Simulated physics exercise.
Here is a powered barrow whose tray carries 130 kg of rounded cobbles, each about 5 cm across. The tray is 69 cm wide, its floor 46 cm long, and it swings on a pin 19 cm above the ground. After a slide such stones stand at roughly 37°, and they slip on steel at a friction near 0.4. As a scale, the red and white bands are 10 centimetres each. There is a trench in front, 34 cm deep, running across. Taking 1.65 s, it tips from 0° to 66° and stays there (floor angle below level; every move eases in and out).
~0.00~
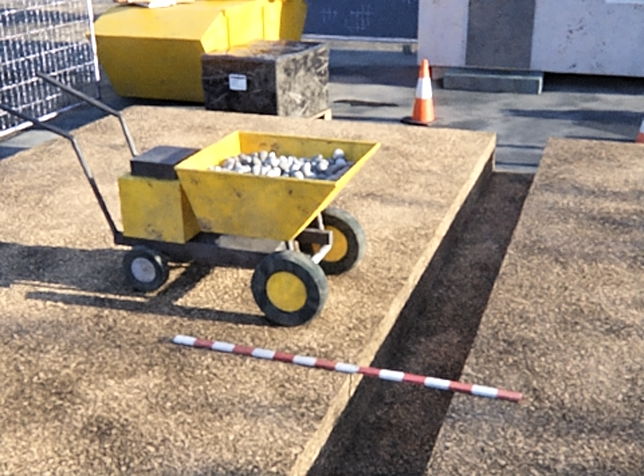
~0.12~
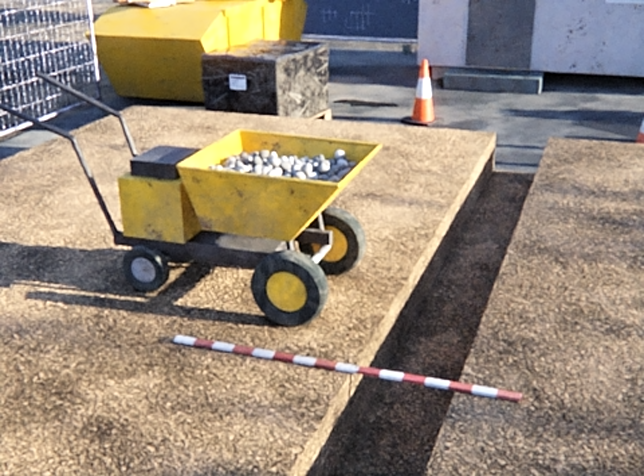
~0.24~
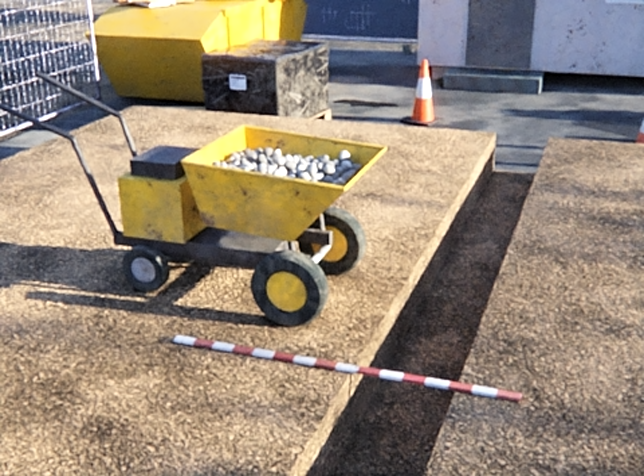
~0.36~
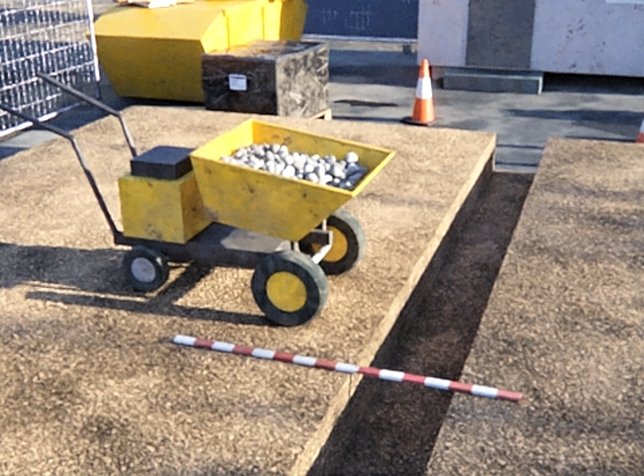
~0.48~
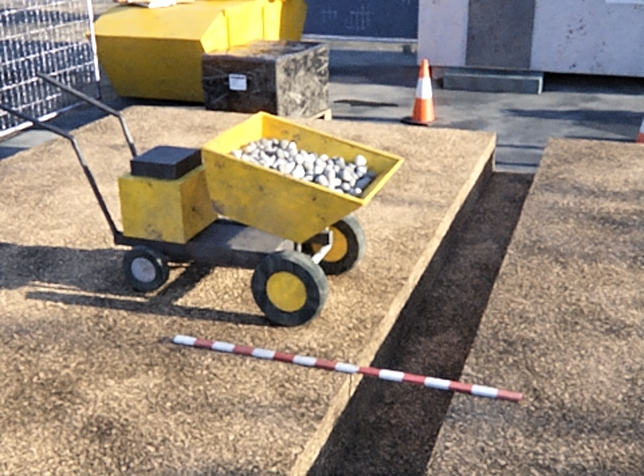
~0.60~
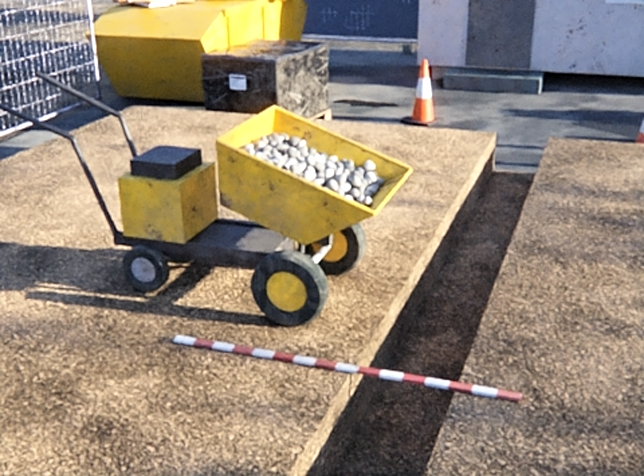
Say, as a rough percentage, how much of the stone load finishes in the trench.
Roughly 90 out of 100.
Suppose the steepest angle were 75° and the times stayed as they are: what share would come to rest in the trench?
It would come to about 95 percent.
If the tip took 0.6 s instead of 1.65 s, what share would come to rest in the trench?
With that timing, about 70 per cent.
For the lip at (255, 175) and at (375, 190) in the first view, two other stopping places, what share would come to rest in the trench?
Estimates: 65 % then 50 %.
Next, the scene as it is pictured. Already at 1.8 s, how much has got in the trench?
Close to 25 per cent has got there by then.
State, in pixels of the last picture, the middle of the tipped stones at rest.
Centre estimate: Around (448, 363).
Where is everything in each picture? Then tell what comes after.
The tray is at 0°, its lip at (337, 185); the top of the load is at (296, 164), in the first frame.
The tray is at 1°, its lip at (339, 186); the top of the load is at (297, 164); the stones move at 0.1 m/s on average, in the second frame.
Lip at (345, 189), floor tilted 4°, highest stones at (267, 161); the stones move at 0.2 m/s on average, in the third frame.
Lip at (353, 195), floor tilted 8°, highest stones at (254, 154); the stones move at 0.3 m/s on average, in the fourth frame.
The tray is at 14°, its lip at (364, 203); the top of the load is at (261, 147); the stones move at 0.4 m/s on average, in the fifth frame.
The tray is at 20°, its lip at (375, 214); the top of the load is at (267, 143); the stones move at 0.5 m/s on average, in the sixth frame.
After 1.2 s the floor is at 56°; 100 % in the tray; the foremost stones are at (414, 260).
After 1.8 s the floor is at 66°; 70 % in the tray, 27 % in the trench, 3 % past the trench; the foremost stones are at (505, 314).
After 2.1 s the floor is at 66°; 41 % in the tray, 50 % in the trench, 9 % past the trench; the foremost stones are at (573, 330).
After 4.1 s the floor is at 66°; 0 % in the tray, 90 % in the trench, 10 % past the trench; the foremost stones are at (595, 349).
